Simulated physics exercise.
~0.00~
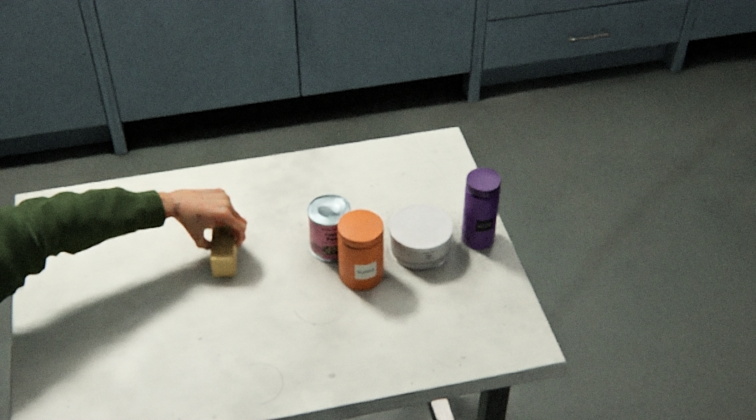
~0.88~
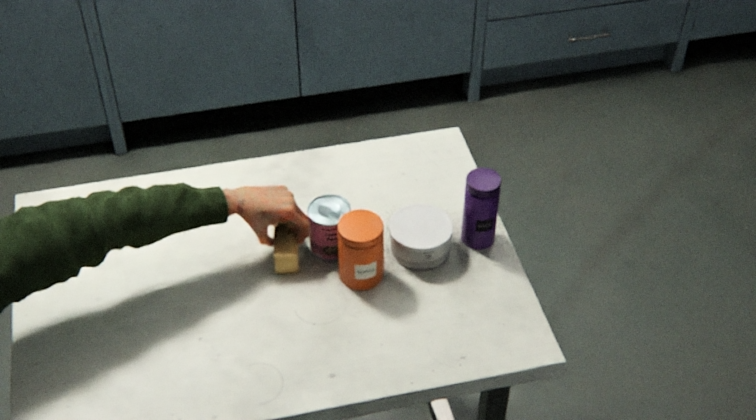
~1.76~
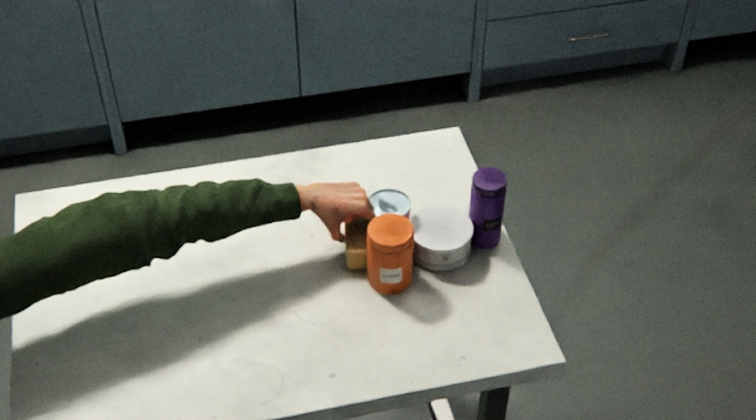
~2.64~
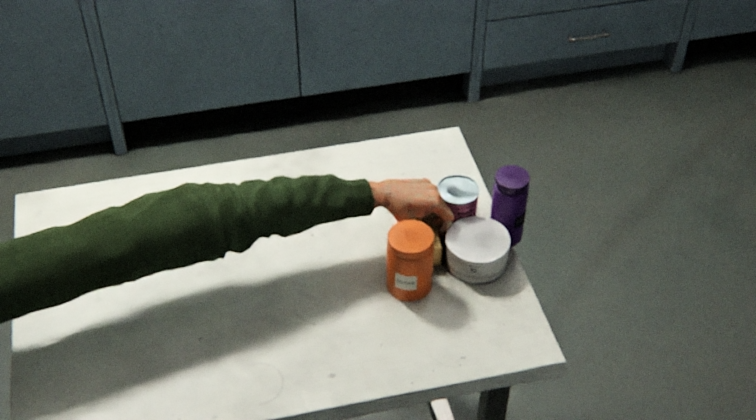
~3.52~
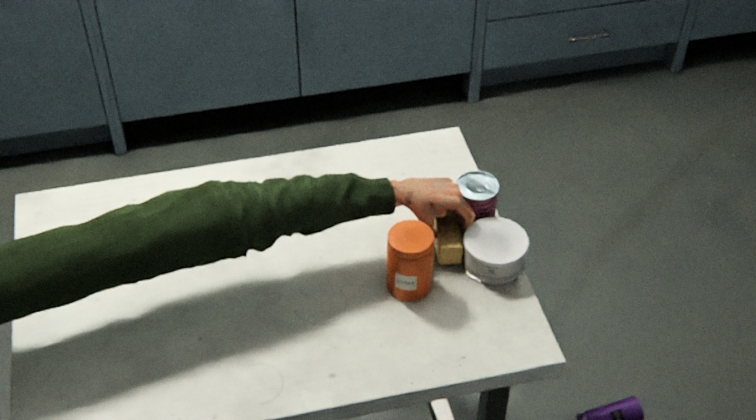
Hand sliding a small block rightward across a pale table, pushing four containers along until the purple jar falls to the floor.
